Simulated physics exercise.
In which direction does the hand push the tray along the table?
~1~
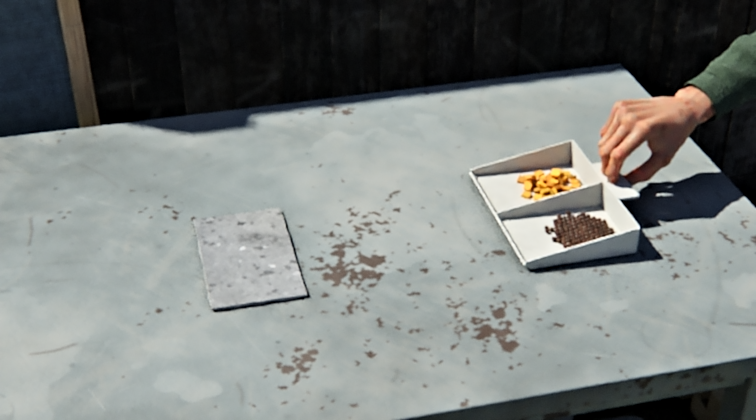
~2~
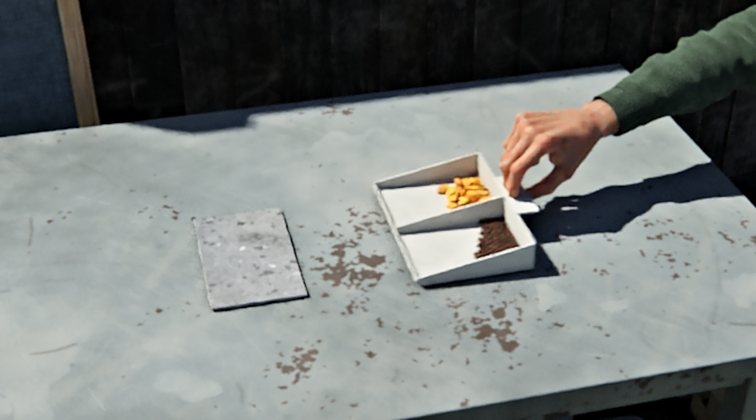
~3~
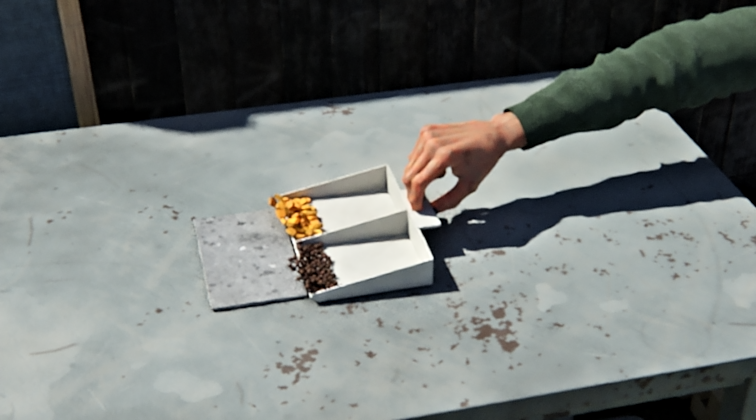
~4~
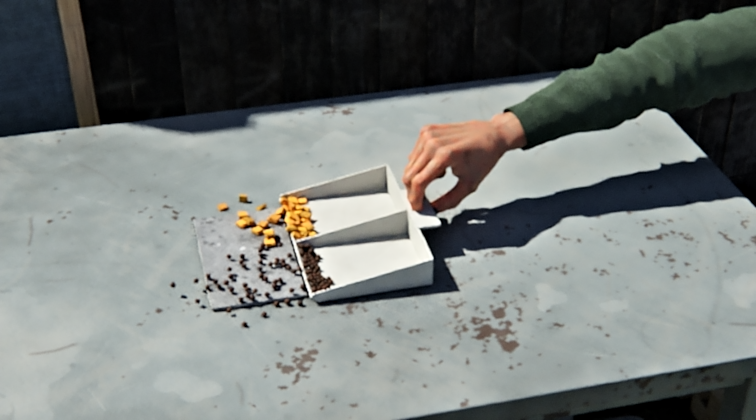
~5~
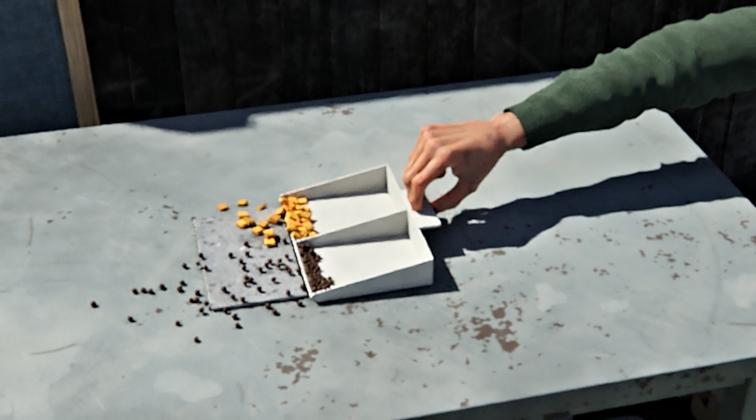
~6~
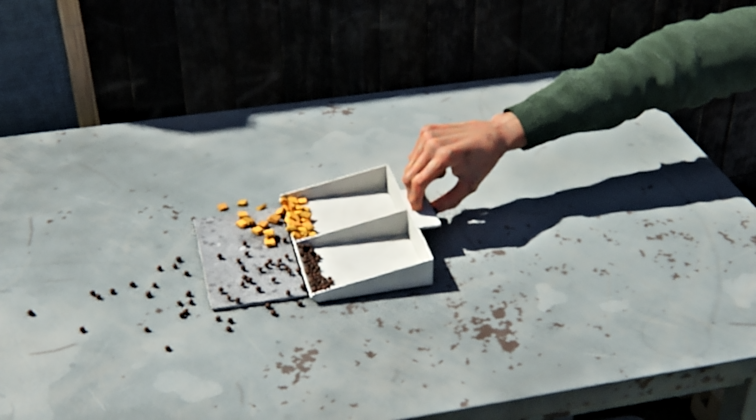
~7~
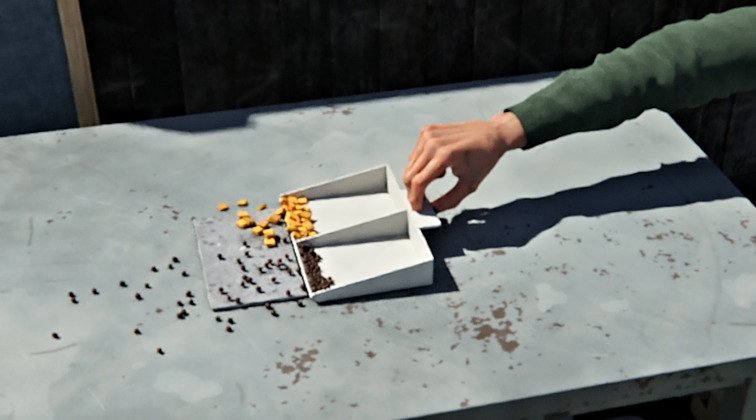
The hand pushes the tray to the left, toward the gray slab.
In this clip, a hand pushes a divided white tray of yellow and dark brown pieces left along a table until it stops at a flat gray slab, and pieces from both batches spill over the front, the dark ones scattering farther, while others stay in the tray.
